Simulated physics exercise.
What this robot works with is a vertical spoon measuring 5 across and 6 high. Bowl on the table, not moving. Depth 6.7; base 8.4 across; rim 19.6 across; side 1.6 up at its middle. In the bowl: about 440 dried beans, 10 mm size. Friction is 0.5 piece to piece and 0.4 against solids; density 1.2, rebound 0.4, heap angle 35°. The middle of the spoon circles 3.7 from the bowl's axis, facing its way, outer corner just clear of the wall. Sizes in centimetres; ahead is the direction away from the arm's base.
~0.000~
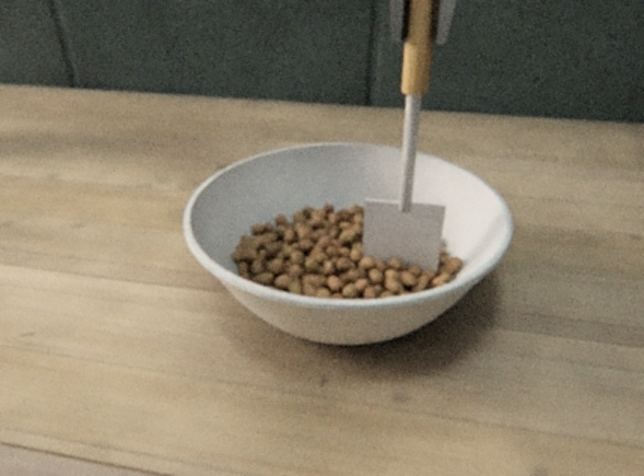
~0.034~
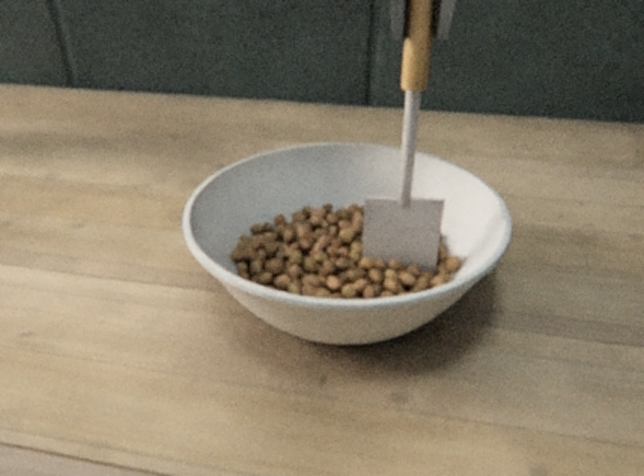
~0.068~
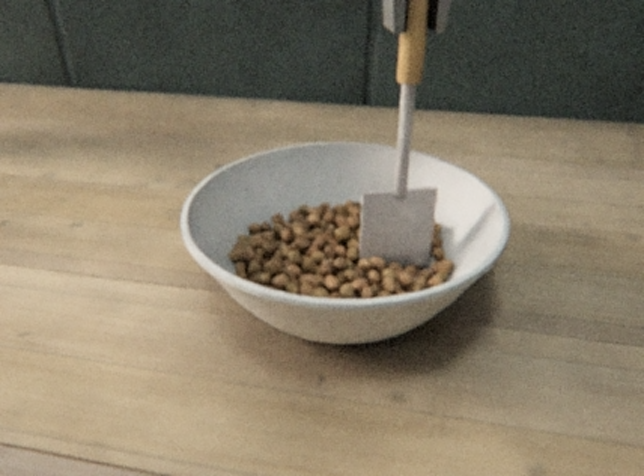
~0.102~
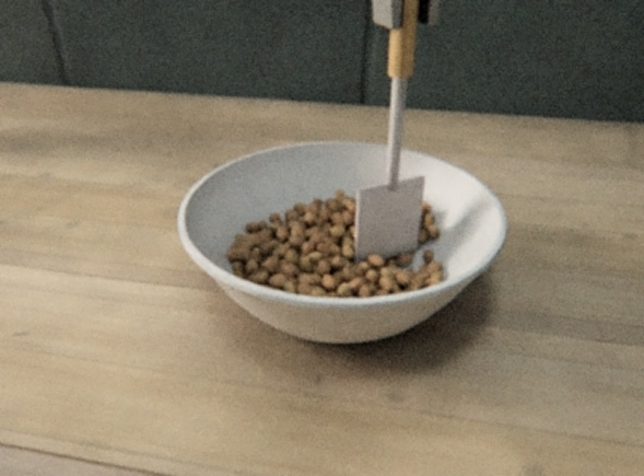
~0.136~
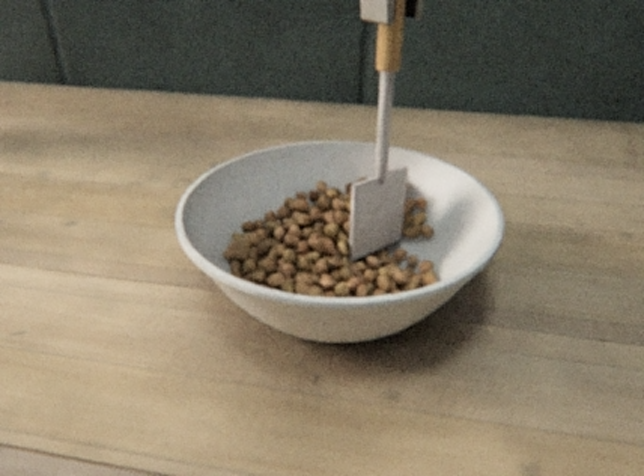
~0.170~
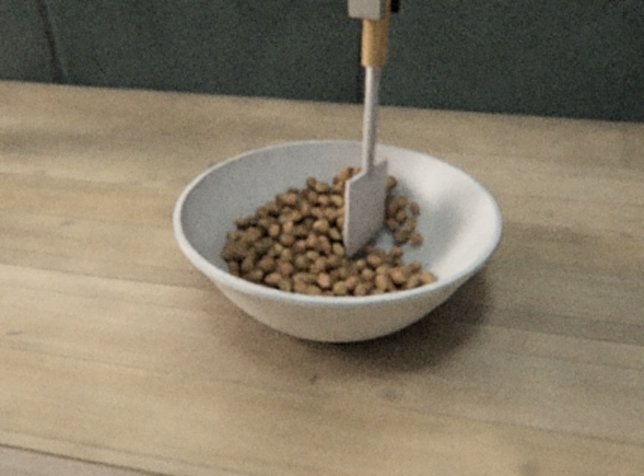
A flat metal spoon on a robot arm stands upright in a white bowl of brown beans, at first barely moving at the right side. It then sweeps back and to the left, turning until its blade appears narrow, while the beans bunch higher toward the back and left and bare the bowl's right side.
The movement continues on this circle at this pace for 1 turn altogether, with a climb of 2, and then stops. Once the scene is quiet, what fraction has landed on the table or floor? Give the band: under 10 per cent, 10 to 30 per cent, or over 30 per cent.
Band: Under 10 per cent.
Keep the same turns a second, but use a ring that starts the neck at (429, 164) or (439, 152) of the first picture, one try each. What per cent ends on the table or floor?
I'd guess some 0 and 0 percent.
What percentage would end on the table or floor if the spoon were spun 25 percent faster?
Then about 0 per cent.
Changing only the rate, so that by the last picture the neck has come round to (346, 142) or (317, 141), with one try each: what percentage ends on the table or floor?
Roughly 0 per cent on the first try and 5 per cent on the second.
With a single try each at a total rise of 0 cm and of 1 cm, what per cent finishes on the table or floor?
Estimates: 0 % then 0 %.
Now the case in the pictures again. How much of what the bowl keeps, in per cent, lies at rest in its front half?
50 %.
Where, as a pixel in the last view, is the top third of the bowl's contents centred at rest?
It is centred near (385, 256).
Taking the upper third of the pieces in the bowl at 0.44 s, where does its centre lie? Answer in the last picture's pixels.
Around (246, 248).
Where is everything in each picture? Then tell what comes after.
Spoon neck at (407, 181), 0° round; upper third of the load around (336, 256), from x 240 to 455, top at y 210; 440 in the bowl, in the first picture.
Spoon neck at (406, 177), 6° round; upper third of the load around (338, 250), from x 240 to 455, top at y 210, in the second picture.
Spoon neck at (402, 169), 21° round; upper third of the load around (337, 242), from x 235 to 445, top at y 205, in the third picture.
Spoon neck at (394, 161), 35° round; upper third of the load around (337, 232), from x 235 to 435, top at y 195, in the fourth picture.
Spoon neck at (382, 154), 50° round; upper third of the load around (332, 223), from x 230 to 435, top at y 180, in the fifth picture.
Spoon neck at (369, 149), 65° round; upper third of the load around (325, 215), from x 230 to 430, top at y 170; 440 in the bowl, in the sixth picture.
After 0.44 s, 179° round, highest piece 7 above the table; 440 in the bowl.
After 0.70 s, 294° round, highest piece 7 above the table; 440 in the bowl.
After 1.03 s, 0° round, highest piece 5 above the table; 440 in the bowl.
After 1.73 s, 0° round, highest piece 5 above the table; 440 in the bowl.
At rest, 440 in the bowl. That is 0 % on the table or floor.
